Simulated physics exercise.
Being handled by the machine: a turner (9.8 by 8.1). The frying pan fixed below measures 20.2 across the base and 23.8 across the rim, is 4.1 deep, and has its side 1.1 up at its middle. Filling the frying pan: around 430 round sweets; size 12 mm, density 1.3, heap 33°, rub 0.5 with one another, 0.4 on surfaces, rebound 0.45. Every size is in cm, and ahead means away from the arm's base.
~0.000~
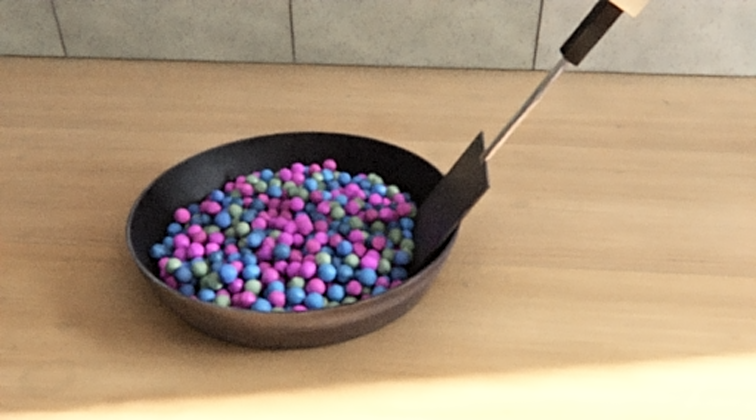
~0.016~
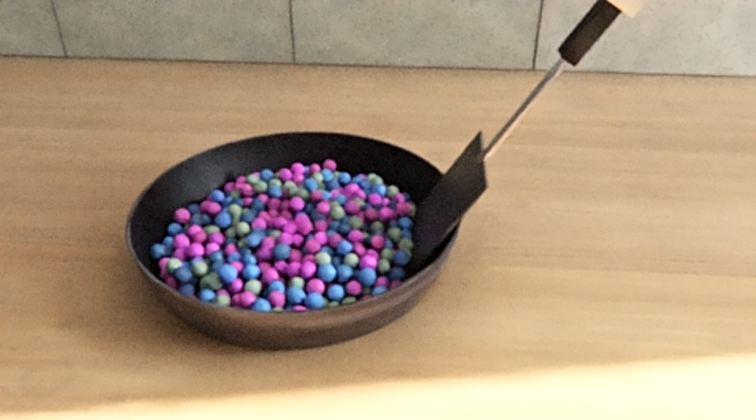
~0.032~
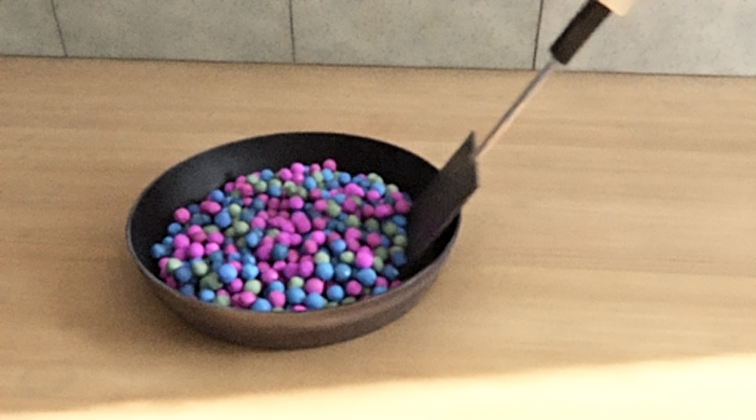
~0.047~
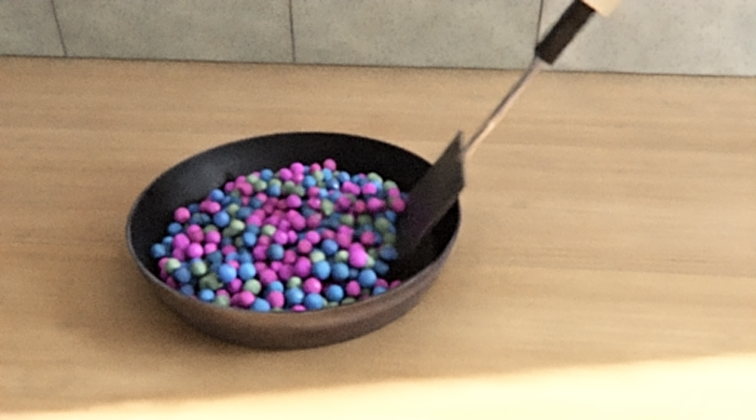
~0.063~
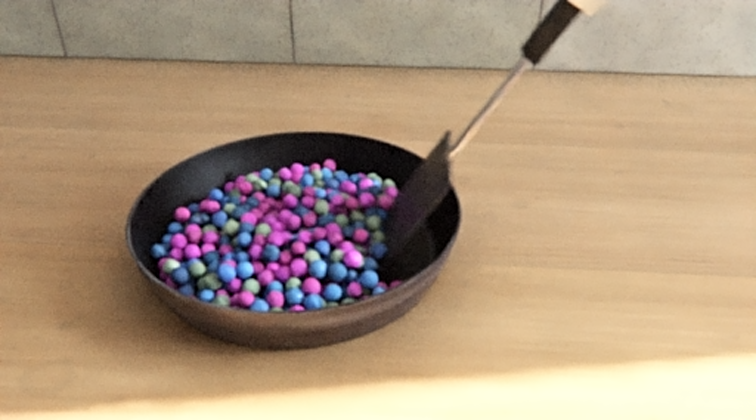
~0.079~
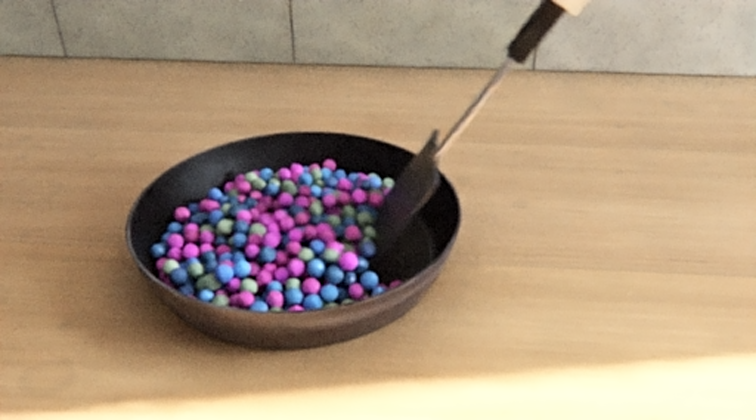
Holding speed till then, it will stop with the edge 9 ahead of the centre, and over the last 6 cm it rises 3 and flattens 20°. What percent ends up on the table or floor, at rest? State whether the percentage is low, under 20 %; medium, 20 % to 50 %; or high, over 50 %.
The percentage is low.
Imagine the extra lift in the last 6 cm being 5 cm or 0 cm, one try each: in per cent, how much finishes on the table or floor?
Roughly 15 per cent, then 5 per cent.
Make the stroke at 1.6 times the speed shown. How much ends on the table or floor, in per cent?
Something close to 20 per cent ends up on the table or floor.
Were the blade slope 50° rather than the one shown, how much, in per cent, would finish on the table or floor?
Near 10 %.
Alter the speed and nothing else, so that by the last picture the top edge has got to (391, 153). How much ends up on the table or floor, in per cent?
Near 25 in a hundred.
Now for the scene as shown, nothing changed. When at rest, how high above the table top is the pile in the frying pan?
It reaches about 6.0 cm.
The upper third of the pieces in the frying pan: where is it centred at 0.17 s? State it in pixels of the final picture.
I'd point to about (274, 217).
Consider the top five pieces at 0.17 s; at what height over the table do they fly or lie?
They are near 5 cm up.
After 0.17 s, sloping 58°, highest piece 5 above the table; 429 in the frying pan.
After 0.26 s, sloping 50°, highest piece 7 above the table; 429 in the frying pan.
After 0.50 s, sloping 38°, highest piece 5 above the table; 379 in the frying pan, 48 on the table or floor, 2 on the blade or in flight.
After 1.55 s, sloping 38°, highest piece 5 above the table; 376 in the frying pan, 53 on the table or floor.
At rest, 376 in the frying pan, 53 on the table or floor. That is 12 % on the table or floor.
